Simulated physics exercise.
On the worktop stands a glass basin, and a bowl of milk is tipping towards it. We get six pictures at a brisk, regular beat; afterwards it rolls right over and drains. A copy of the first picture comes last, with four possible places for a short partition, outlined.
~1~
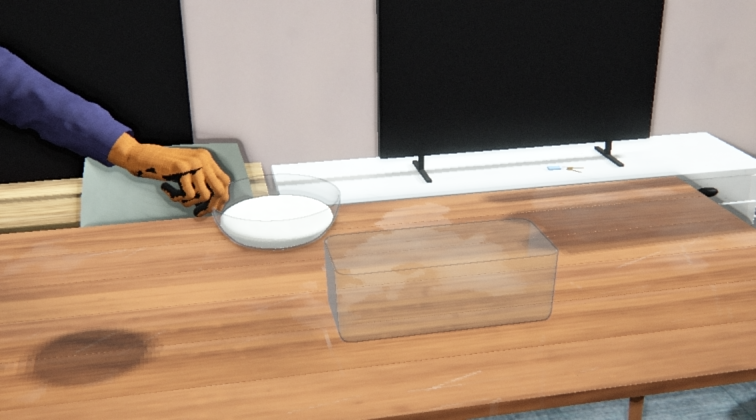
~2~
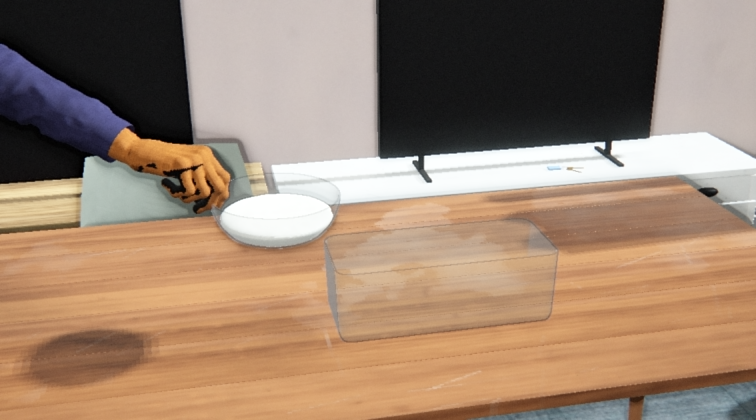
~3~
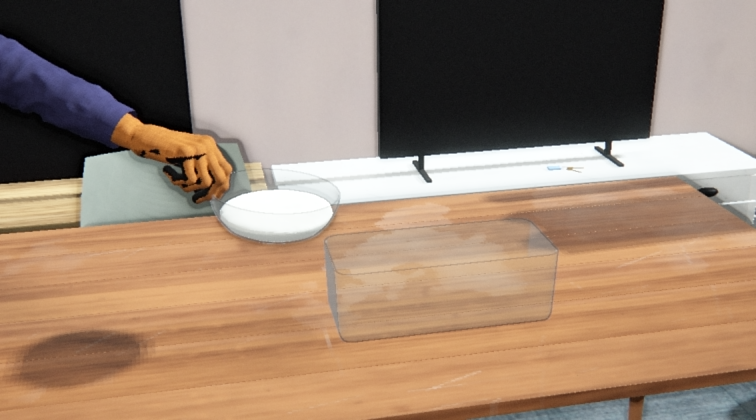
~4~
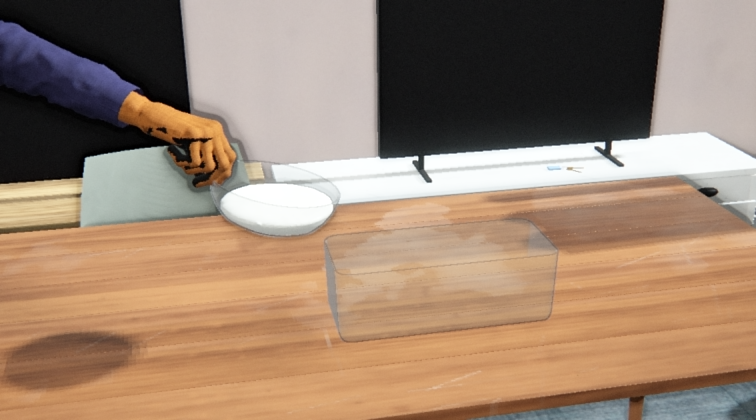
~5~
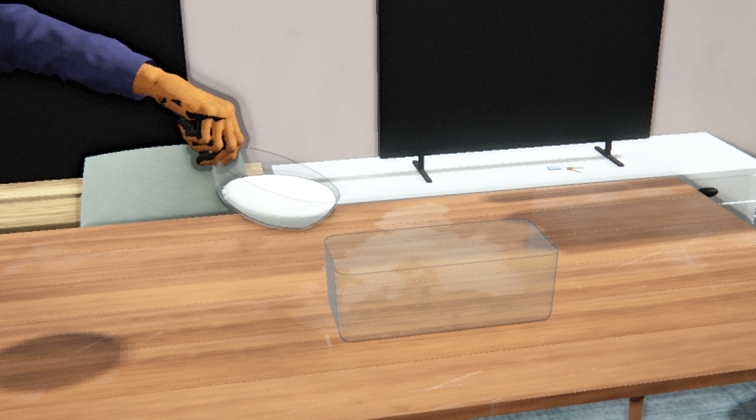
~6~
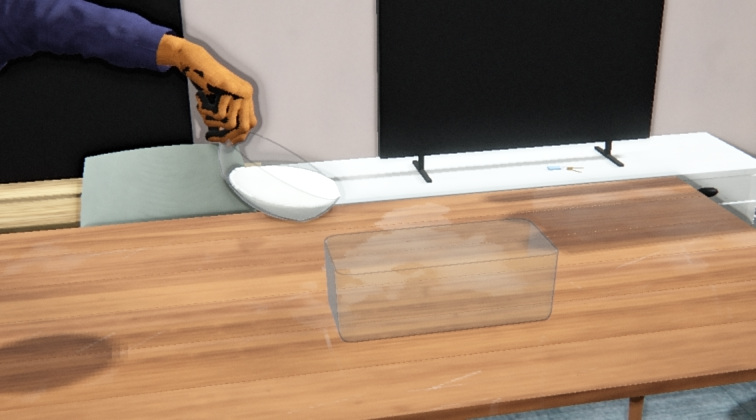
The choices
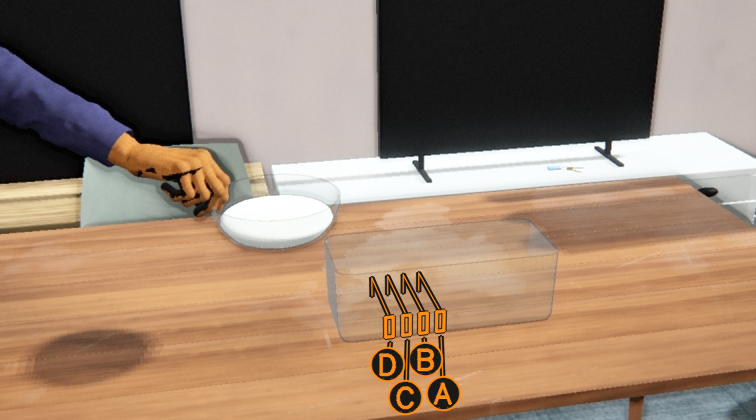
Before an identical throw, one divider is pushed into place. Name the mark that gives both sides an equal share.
Choose B.
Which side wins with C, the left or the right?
The right side.
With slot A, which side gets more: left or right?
The left one.
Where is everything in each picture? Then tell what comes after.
Upright, lip at (338, 190); basin from (339, 341) to (551, 316); nothing has left yet.
Upright, lip at (338, 190); nothing has left yet.
Tipped about 6°, lip at (338, 190); nothing has left yet.
Tipped about 13°, lip at (338, 190); nothing has left yet.
Tipped about 22°, lip at (338, 190); nothing has left yet.
Tipped about 33°, lip at (338, 190); milk is over the lip, down to (338, 190).
On the marked copy, A at (441, 336); B at (424, 338); C at (407, 340); D at (390, 342).
If A is chosen, about 83 % ends left of the wall and 15 % right of it.
If B is chosen, about 51 % ends left of the wall and 47 % right of it.
If C is chosen, about 22 % ends left of the wall and 77 % right of it.
If D is chosen, about 14 % ends left of the wall and 84 % right of it.
